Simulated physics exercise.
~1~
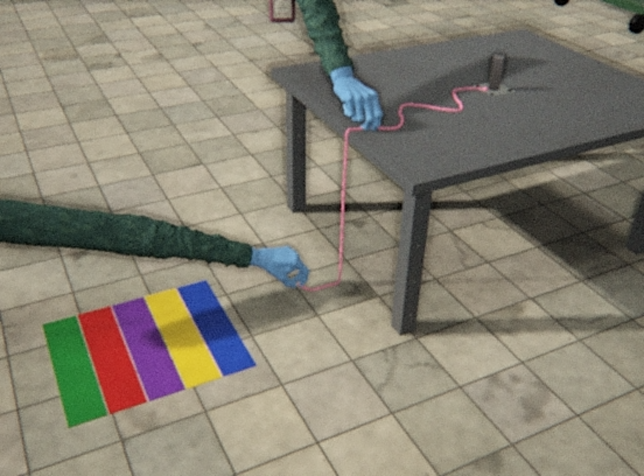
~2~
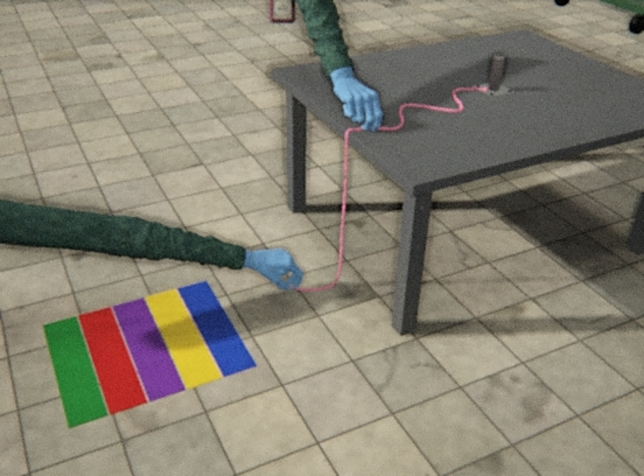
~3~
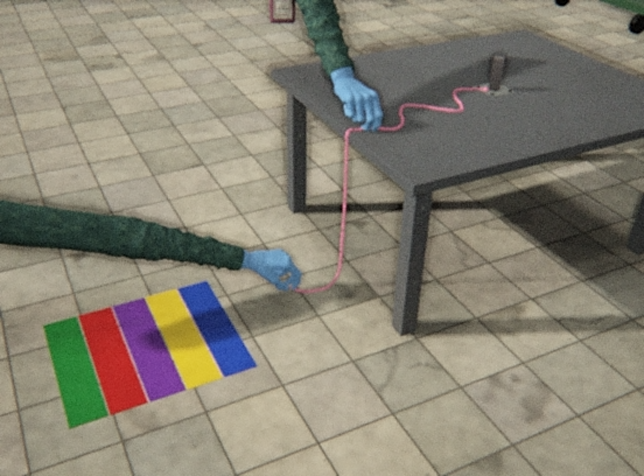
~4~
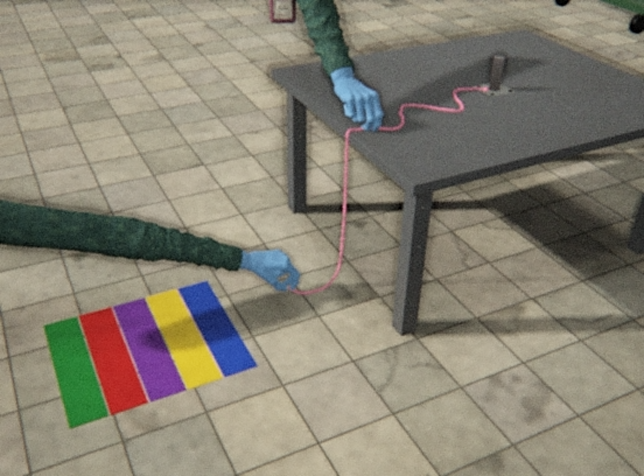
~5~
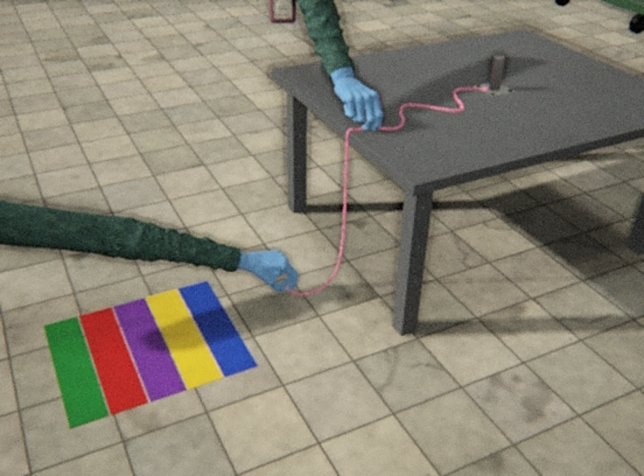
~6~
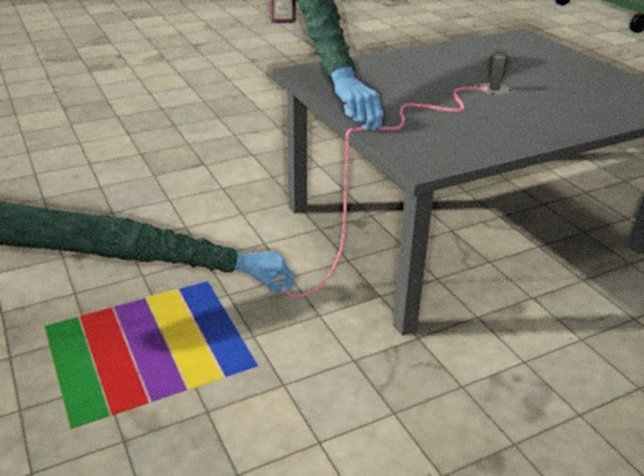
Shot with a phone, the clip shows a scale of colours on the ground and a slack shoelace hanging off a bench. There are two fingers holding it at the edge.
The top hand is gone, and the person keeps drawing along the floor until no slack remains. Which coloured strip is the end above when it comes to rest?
The red one.
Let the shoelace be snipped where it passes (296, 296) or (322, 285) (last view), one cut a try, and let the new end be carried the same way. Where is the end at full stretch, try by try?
The pixels are close to (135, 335) and (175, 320), one per try.
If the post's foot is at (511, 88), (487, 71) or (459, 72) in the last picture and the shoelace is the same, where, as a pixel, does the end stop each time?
First close to (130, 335), next close to (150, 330), last close to (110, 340).
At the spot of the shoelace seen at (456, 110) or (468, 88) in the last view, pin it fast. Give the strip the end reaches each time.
Purple; red.
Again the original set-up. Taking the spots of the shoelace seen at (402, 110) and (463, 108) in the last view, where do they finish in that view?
Around (366, 123); the other one around (427, 106).
Early on, end near (172, 322); over yellow.
Midway, end near (133, 333); over purple.
At the end of the slack, end near (109, 340); over red. It gets as far as the red strip.
